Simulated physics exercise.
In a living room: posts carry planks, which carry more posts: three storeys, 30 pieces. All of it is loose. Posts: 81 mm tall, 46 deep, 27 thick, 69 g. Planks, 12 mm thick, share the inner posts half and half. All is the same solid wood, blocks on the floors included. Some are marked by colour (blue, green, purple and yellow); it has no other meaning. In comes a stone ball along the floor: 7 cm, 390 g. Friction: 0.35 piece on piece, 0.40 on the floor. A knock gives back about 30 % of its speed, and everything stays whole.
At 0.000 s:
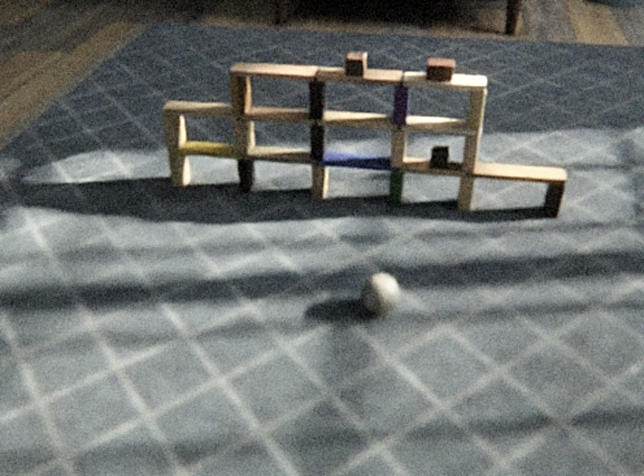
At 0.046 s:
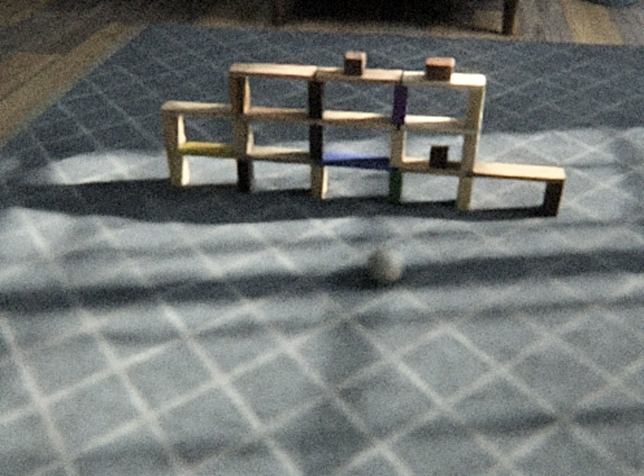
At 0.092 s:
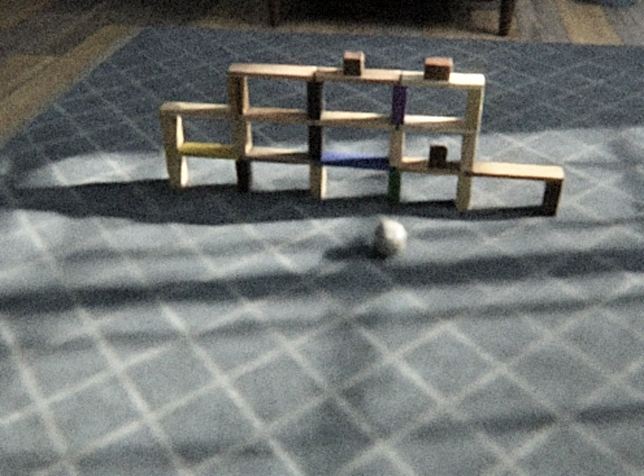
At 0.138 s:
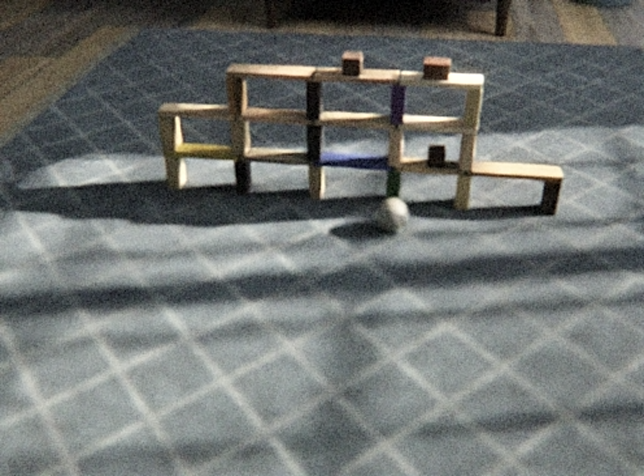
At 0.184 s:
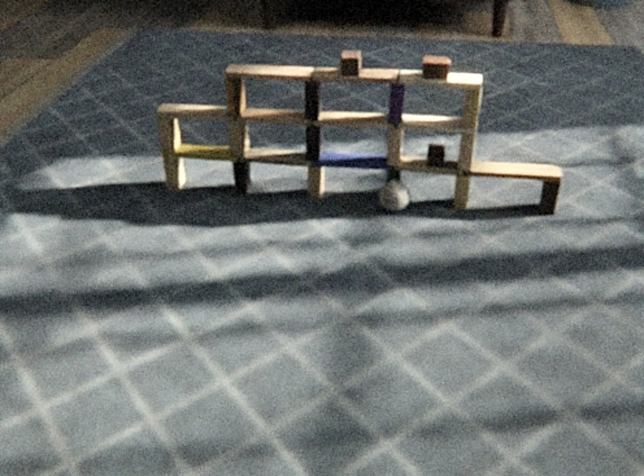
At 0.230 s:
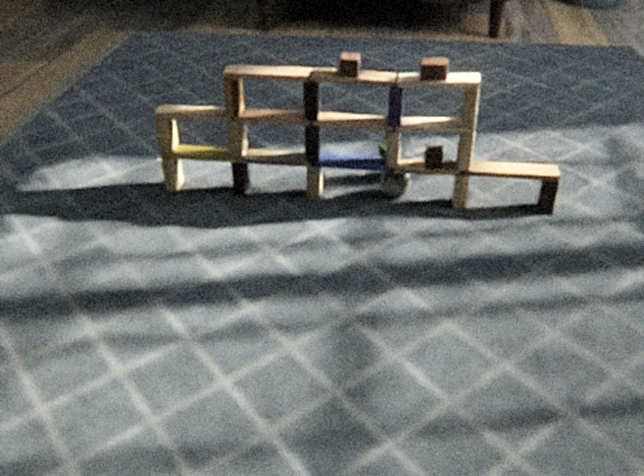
Pale ball rolling away across a sunlit patterned rug, striking a green post beneath a block structure and nudging it back.
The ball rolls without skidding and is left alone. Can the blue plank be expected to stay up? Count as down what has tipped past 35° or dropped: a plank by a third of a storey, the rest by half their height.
That plank falls.
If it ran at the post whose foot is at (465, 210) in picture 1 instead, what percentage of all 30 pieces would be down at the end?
In that case 60 per cent.
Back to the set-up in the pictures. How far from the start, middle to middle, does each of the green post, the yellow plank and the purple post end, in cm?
About: Green 52, yellow 0, purple 28.
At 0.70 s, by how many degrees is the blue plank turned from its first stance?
Some 0°.
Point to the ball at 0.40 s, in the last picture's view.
Near (402, 140).
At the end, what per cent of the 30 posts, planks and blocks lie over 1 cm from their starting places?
75 per cent.
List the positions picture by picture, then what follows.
In the first picture (each place is the centre of the face we see best; the camera moves round a little), ball (380, 294) 31 cm from contact, 1.8 m/s; blue plank (358, 159); purple post (401, 107); yellow plank (207, 148); all as stacked.
The second picture shows ball (385, 265) 23 cm from contact, 1.8 m/s; blue plank (357, 159).
The third picture shows ball (389, 238) 14 cm from contact, 1.8 m/s; blue plank (356, 159).
The fourth picture shows ball (392, 215) 58 mm from contact, 1.8 m/s; blue plank (355, 159).
The fifth picture shows ball (394, 195) after contact, 1.2 m/s; blue plank (354, 158); green post (386, 178) moved 24 mm; one has shifted.
The sixth picture shows ball (395, 183) after contact, 1.3 m/s; blue plank (353, 160) moved 6 mm; purple post (395, 108) moved 6 mm; 8 have shifted.
By 0.40 s, ball still moving; 13 of the 30 pieces down; blue plank tilted 30°, 41 mm lower; green post tilted 63°.
By 0.70 s, ball still moving; 18 of the 30 pieces down; blue plank 8 cm lower; purple post upside down.
When it is over (1.7 s), ball rolling away; 22 of the 30 pieces down; blue plank 8 cm lower; green post on its side; purple post on its side. In pixels of the last frame, middles, blue plank near (354, 194), green post near (374, 101).
